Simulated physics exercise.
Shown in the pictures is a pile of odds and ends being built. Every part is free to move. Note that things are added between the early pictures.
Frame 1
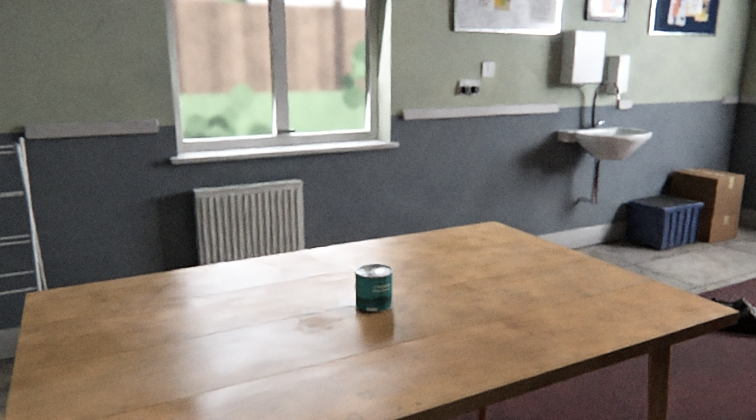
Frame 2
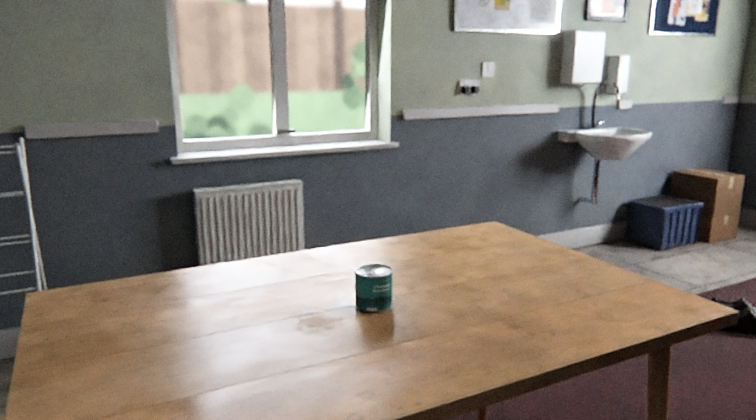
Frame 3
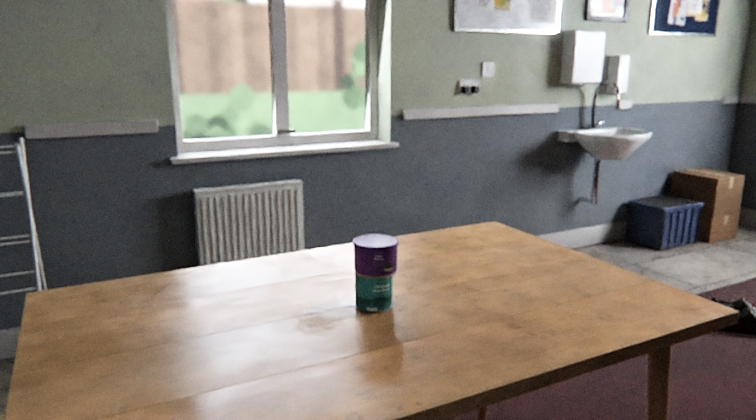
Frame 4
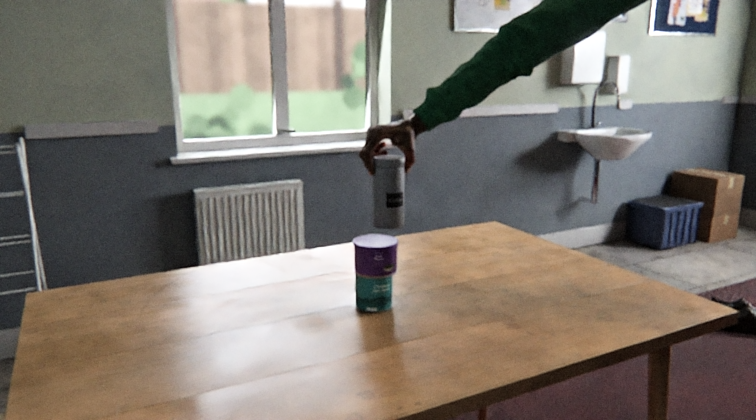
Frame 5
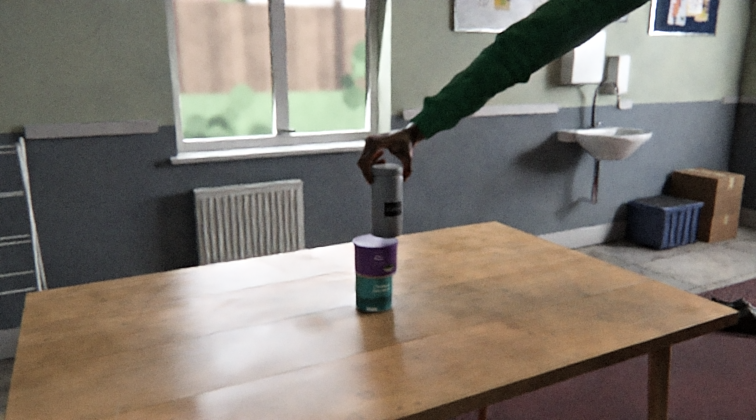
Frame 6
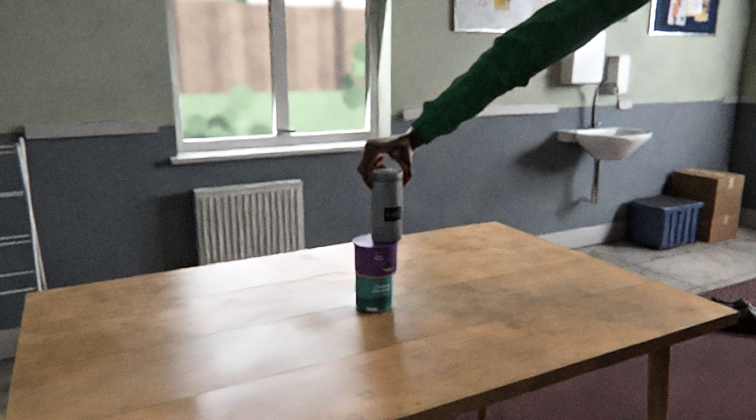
At the start, a small green tin sits alone on a wooden table in front of a window and radiator. Then a purple tub appears on top of it. A hand in a green sleeve reaches in from the right and lowers a grey jar a short way onto the purple tub, still gripping it.
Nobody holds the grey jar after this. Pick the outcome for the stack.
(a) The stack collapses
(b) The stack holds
The stack holds.
Then, 0.60 s past the last view, nothing moves.
Then, 1.60 s past the last view, grey jar resting near (387, 206).
Finally, all 3 still in place. Final places as the last picture's camera would see them, grey jar near (387, 206). The pile keeps its balance.
